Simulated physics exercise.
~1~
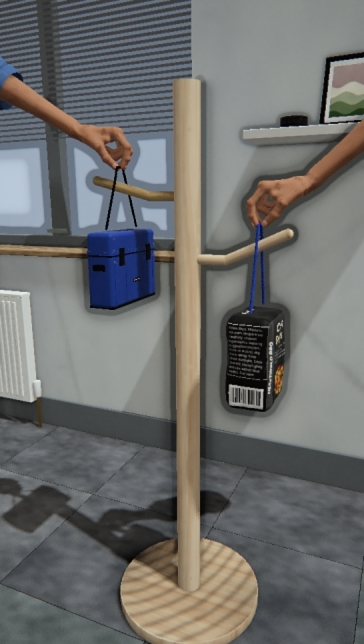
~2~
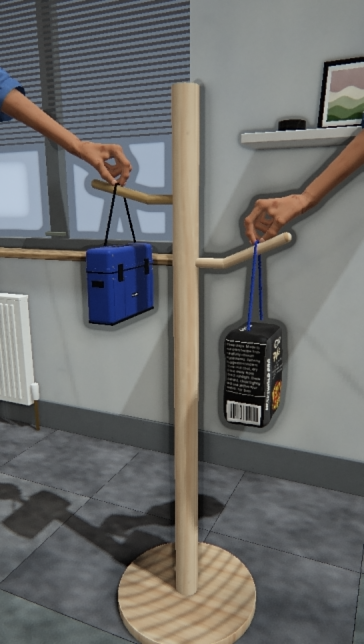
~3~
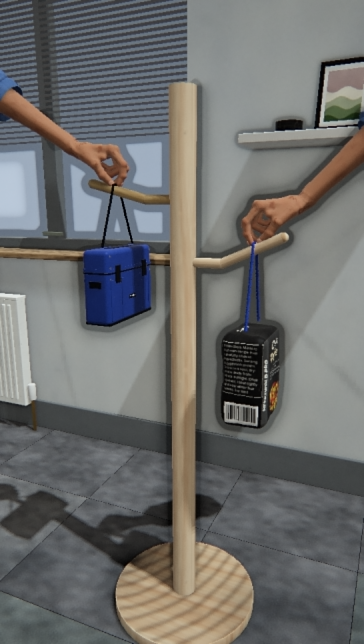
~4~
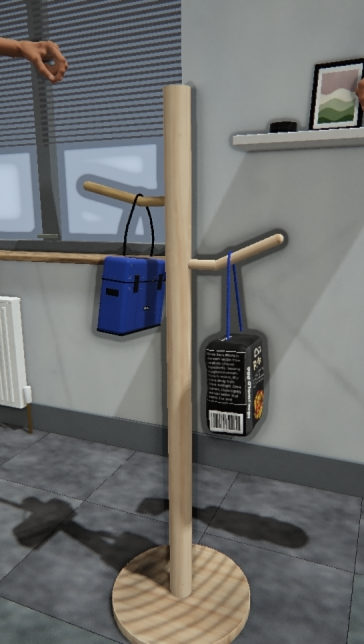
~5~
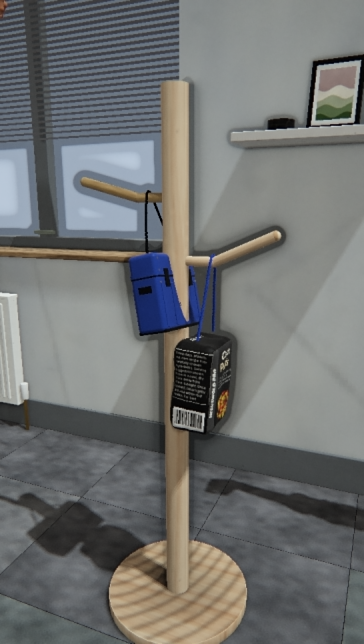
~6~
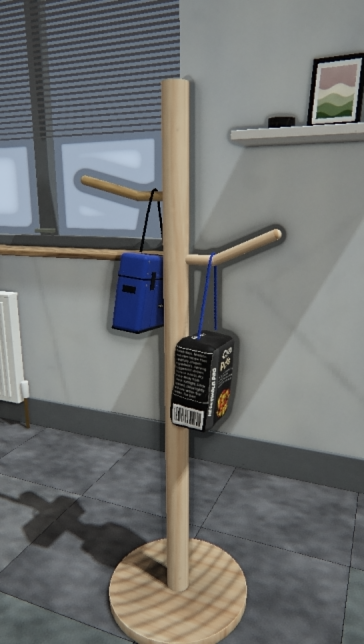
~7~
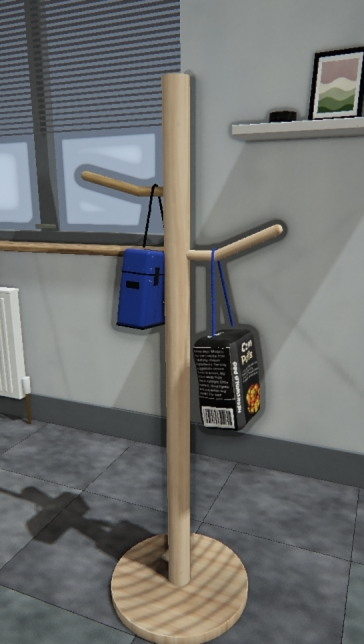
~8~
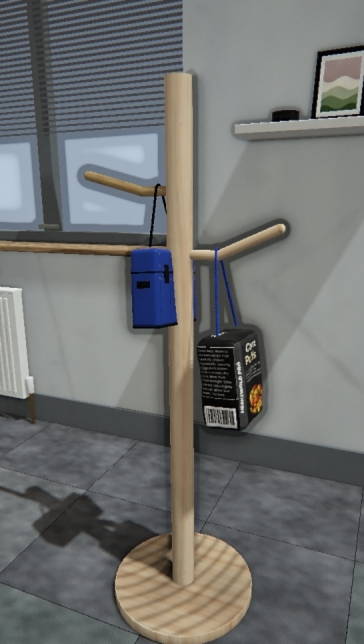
The clip shows two hands placing a blue case and a black sack by their loops on the pegs of a wooden coat stand, then withdrawing. Both items slide inward toward the post and swing a little, and at the end both still hang from their pegs.
